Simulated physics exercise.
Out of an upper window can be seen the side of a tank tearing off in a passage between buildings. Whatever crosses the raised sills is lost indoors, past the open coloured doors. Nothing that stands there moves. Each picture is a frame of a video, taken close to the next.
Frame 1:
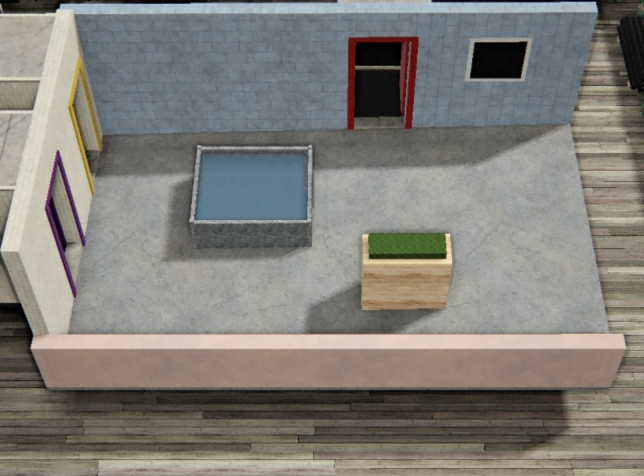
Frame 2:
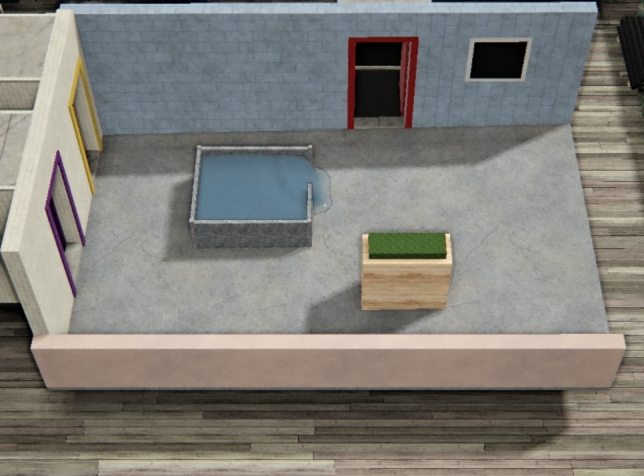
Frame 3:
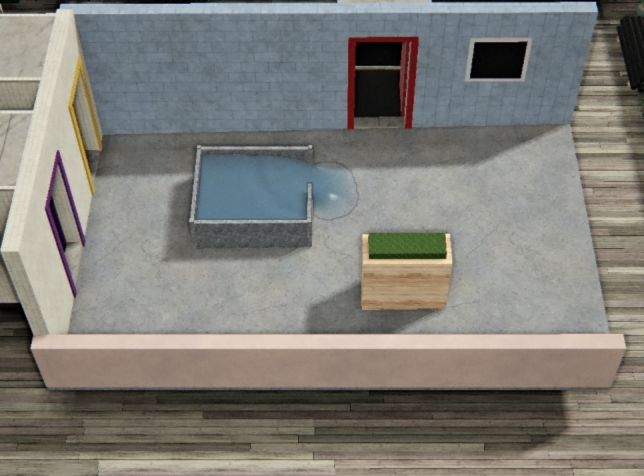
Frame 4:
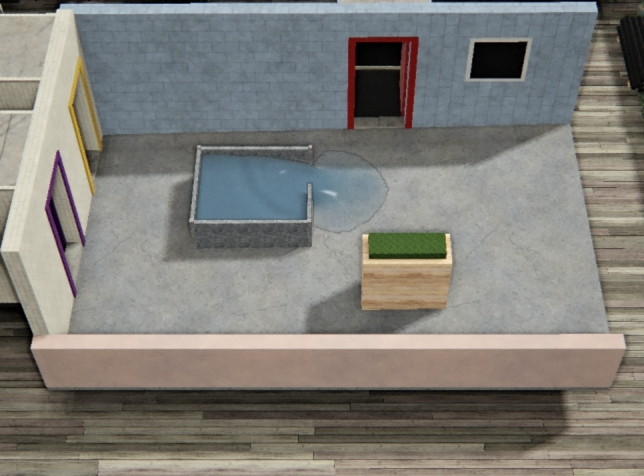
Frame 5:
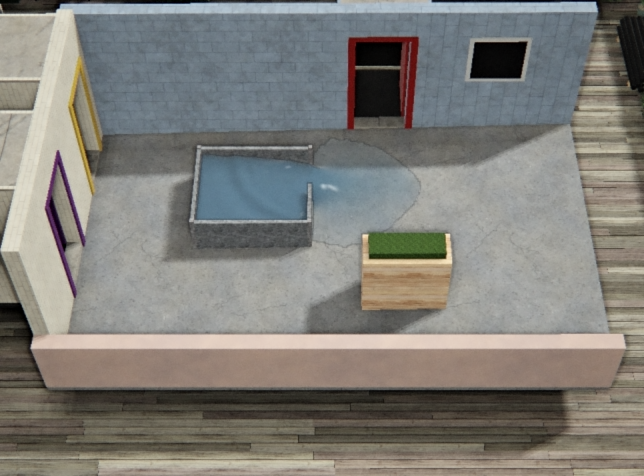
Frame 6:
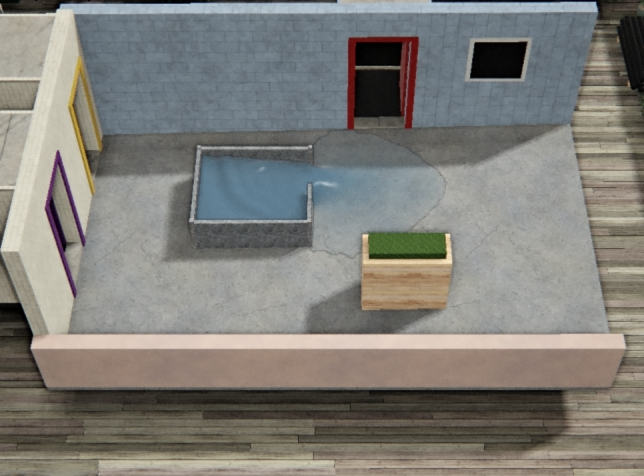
At first, still blue water fills a square gray tank on a walled concrete floor, near a wooden planter topped with green. Then a gap opens in the tank's right side and water pours out, spreading rightward in a widening, thin puddle across the floor behind the planter.
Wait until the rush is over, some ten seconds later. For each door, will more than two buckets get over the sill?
The purple door: No, two or fewer; the red door: Yes, more than two; the yellow door: No, two or fewer.
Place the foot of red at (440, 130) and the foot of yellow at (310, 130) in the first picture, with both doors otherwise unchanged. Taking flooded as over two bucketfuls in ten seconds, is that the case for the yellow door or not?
Well, yellow comes in under it, as far as I can tell.
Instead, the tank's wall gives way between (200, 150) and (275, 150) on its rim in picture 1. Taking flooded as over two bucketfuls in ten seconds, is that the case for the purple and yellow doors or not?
In brief, the purple door remains below and the yellow door exceeds the mark.
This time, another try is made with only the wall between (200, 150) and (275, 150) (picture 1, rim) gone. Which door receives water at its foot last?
It's the one in purple.
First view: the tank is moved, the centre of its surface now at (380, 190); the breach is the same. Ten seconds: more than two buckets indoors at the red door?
Taking them in turn: The red stays within the limit.
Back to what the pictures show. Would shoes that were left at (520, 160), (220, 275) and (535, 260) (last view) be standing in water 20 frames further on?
First spot submerged, second spot spared, third spot submerged.
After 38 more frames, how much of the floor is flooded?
My estimate is roughly 45 percent.
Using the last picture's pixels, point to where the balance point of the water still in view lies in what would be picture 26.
Somewhere near (339, 204).
A moment on, water covers 25 % of the floor; the purple door not reached, the red door under two buckets in, the yellow door not reached.
Next, water covers 35 % of the floor; the purple door not reached, the red door over two buckets in, the yellow door not reached.
Then, water covers 45 % of the floor; the purple door not reached, the red door over two buckets in, the yellow door not reached.
Later, water covers 45 % of the floor; the purple door not reached, the red door far over two buckets in, the yellow door not reached.
In the end, water covers 50 % of the floor; the purple door not reached, the red door far over two buckets in, the yellow door wet at the sill, nothing in.
